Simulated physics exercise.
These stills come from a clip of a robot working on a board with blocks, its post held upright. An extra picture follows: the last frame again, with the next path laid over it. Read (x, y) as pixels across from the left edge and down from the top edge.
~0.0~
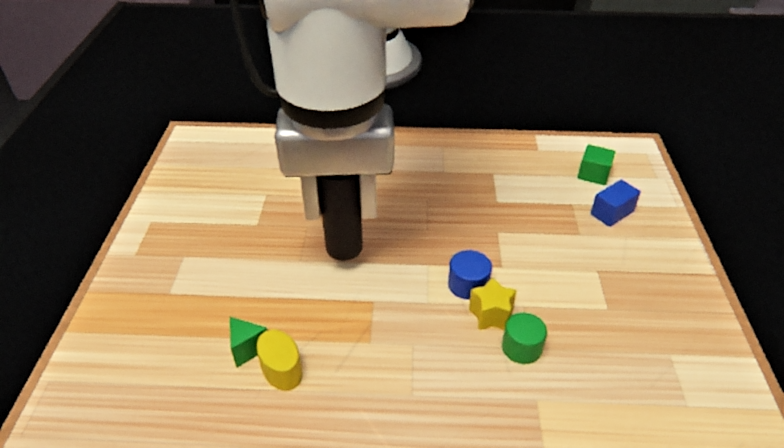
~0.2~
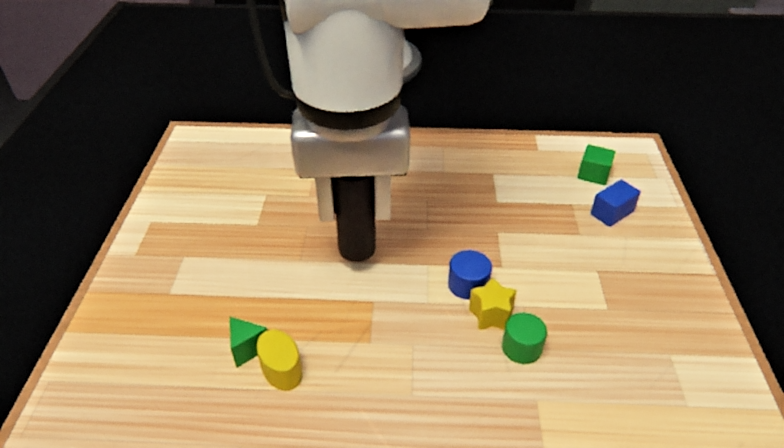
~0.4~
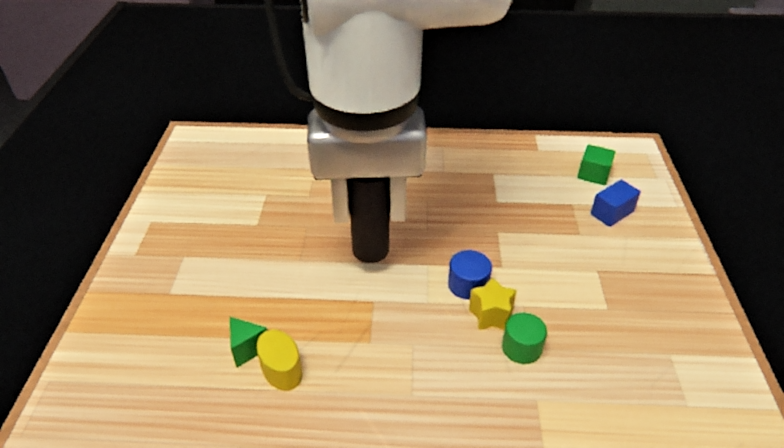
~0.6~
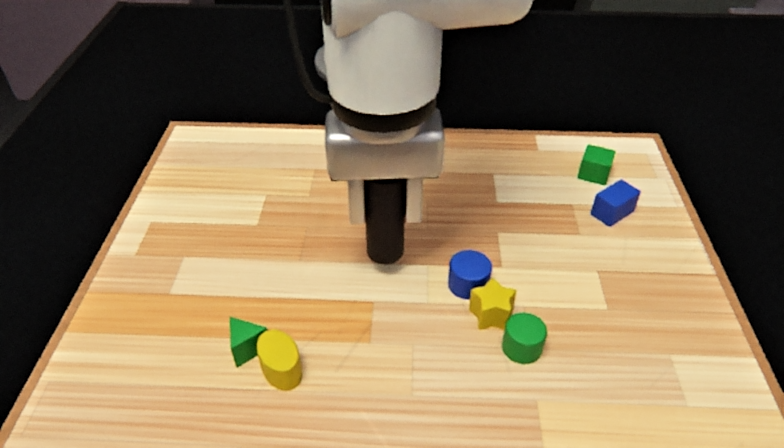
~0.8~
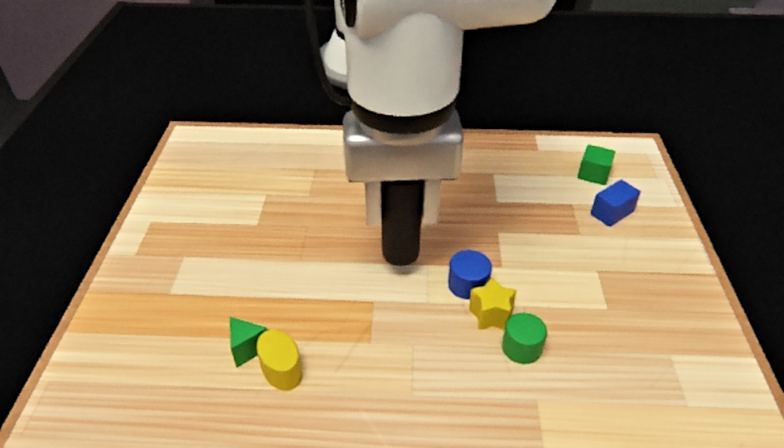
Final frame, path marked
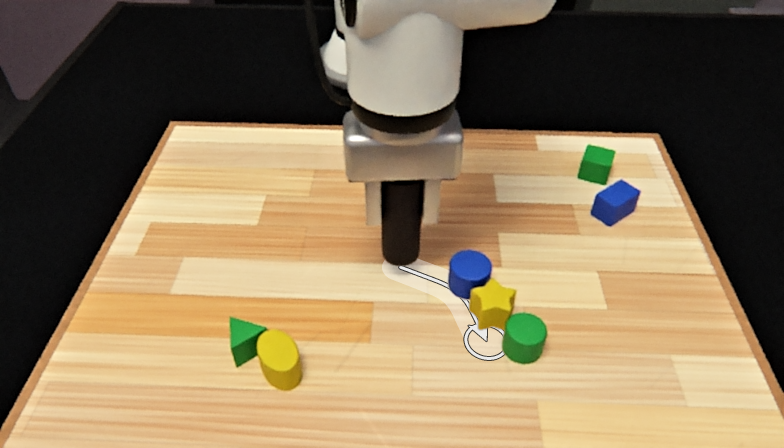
A light wooden board with a dark surround is seen from a fixed, raised viewpoint at its front. A green triangle and yellow rounded block sit at lower left, a blue cylinder, yellow star and green cylinder right of centre, and green and blue blocks at upper right. A white and grey robot arm slides its black post steadily rightward toward the blue cylinder, touching nothing, while every block stays still.
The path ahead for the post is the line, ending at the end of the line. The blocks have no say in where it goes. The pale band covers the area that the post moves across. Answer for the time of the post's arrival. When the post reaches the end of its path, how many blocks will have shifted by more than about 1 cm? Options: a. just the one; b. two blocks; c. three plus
(c)
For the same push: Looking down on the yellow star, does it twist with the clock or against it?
From above, it looks like the yellow star goes clockwise.
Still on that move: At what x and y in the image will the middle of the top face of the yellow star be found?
Its top middle: (529, 325).
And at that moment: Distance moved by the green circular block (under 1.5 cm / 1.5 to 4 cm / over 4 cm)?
It will move between 1.5 and 4 cm.
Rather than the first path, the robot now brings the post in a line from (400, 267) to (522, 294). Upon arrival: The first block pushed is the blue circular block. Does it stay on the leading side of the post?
In front, still.
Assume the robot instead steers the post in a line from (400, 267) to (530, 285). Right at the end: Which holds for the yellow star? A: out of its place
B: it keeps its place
A.
Path on the board, from (400, 267) through (438, 282) and (469, 306) to (487, 341).
On the path given first. One third of the way, post (440, 269); blue circular block (482, 266).
Two thirds of the way, post (471, 293); blue circular block (506, 270); yellow star (507, 300), turned 45° clockwise.
At the end, post (489, 328); blue circular block (506, 270); yellow star (529, 325), turned 25° clockwise; green circular block (562, 350).
